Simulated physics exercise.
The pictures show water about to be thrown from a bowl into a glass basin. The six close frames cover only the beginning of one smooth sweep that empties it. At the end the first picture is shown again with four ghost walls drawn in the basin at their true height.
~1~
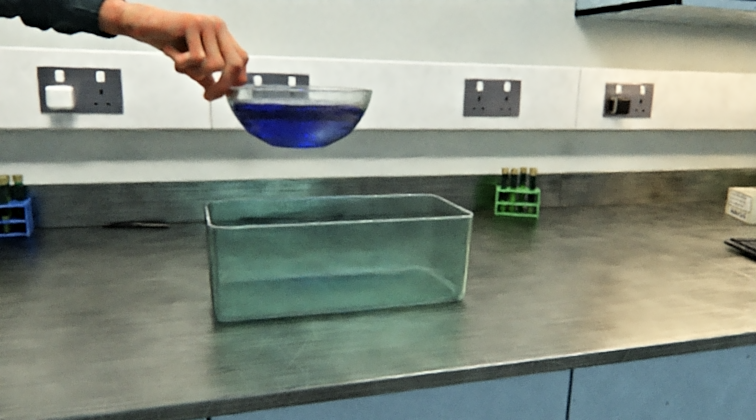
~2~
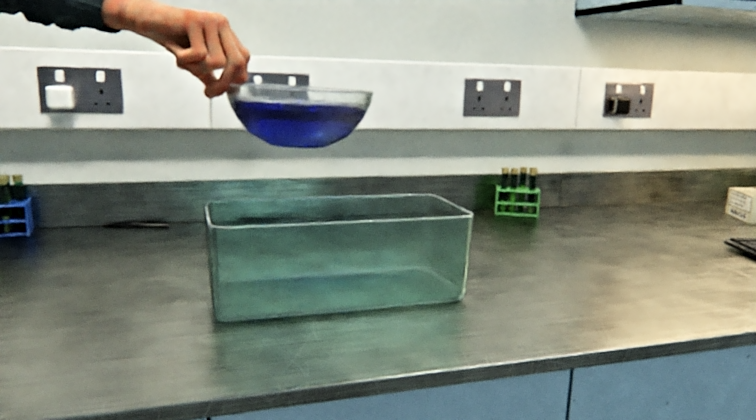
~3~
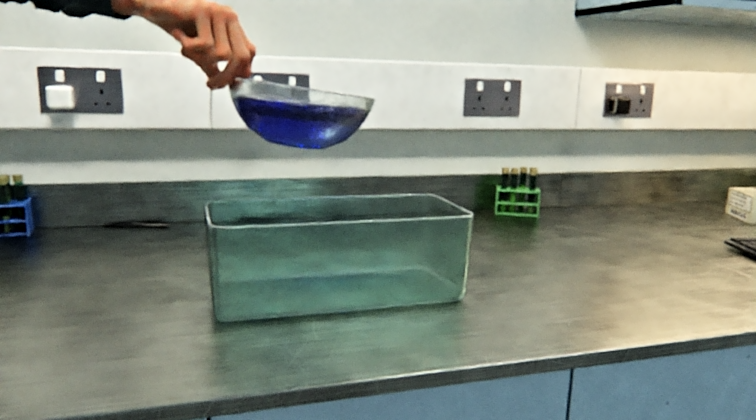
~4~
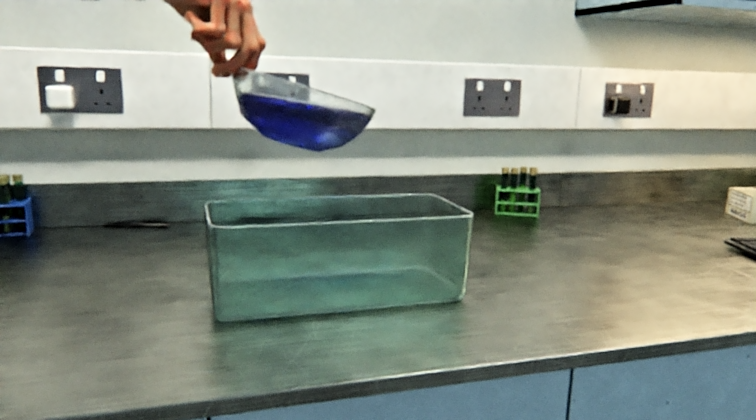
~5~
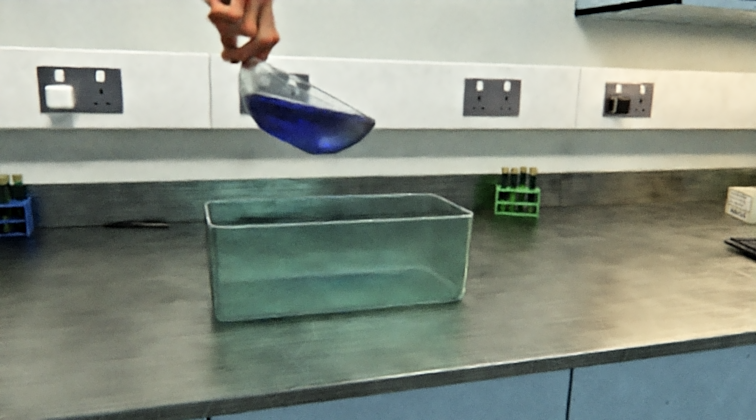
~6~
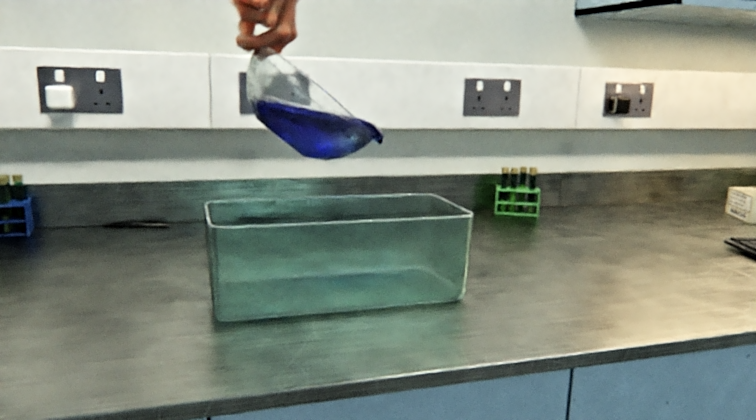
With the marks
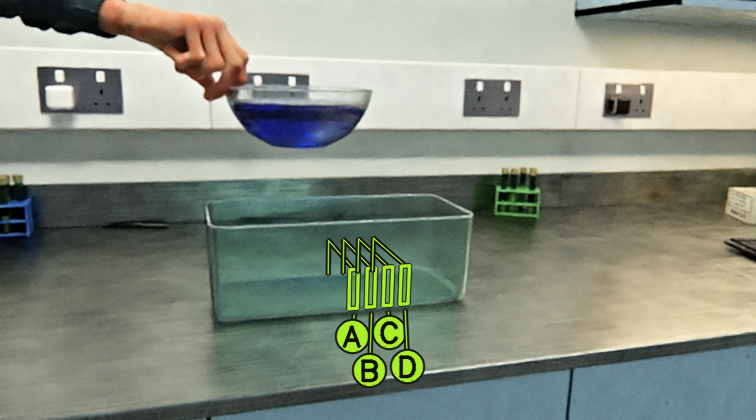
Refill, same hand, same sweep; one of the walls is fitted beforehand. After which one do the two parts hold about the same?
D works best here.
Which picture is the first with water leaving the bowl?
Picture 5.
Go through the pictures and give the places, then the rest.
In the first picture, upright, lip at (367, 89); basin from (214, 320) to (464, 298); nothing has left yet.
In the second picture, upright, lip at (368, 91); nothing has left yet.
In the third picture, tipped about 7°, lip at (370, 97); nothing has left yet.
In the fourth picture, tipped about 15°, lip at (371, 108); nothing has left yet.
In the fifth picture, tipped about 26°, lip at (371, 122); water is over the lip, down to (371, 122).
In the sixth picture, tipped about 39°, lip at (367, 138); water is over the lip, down to (377, 141).
On the marked copy, A at (354, 314); B at (371, 313); C at (388, 311); D at (405, 310).
With A, about 22 % ends left of the wall and 73 % right of it; 5 % is lost outside.
With B, about 27 % ends left of the wall and 67 % right of it; 7 % is lost outside.
With C, about 33 % ends left of the wall and 60 % right of it; 7 % is lost outside.
With D, about 49 % ends left of the wall and 43 % right of it; 8 % is lost outside.
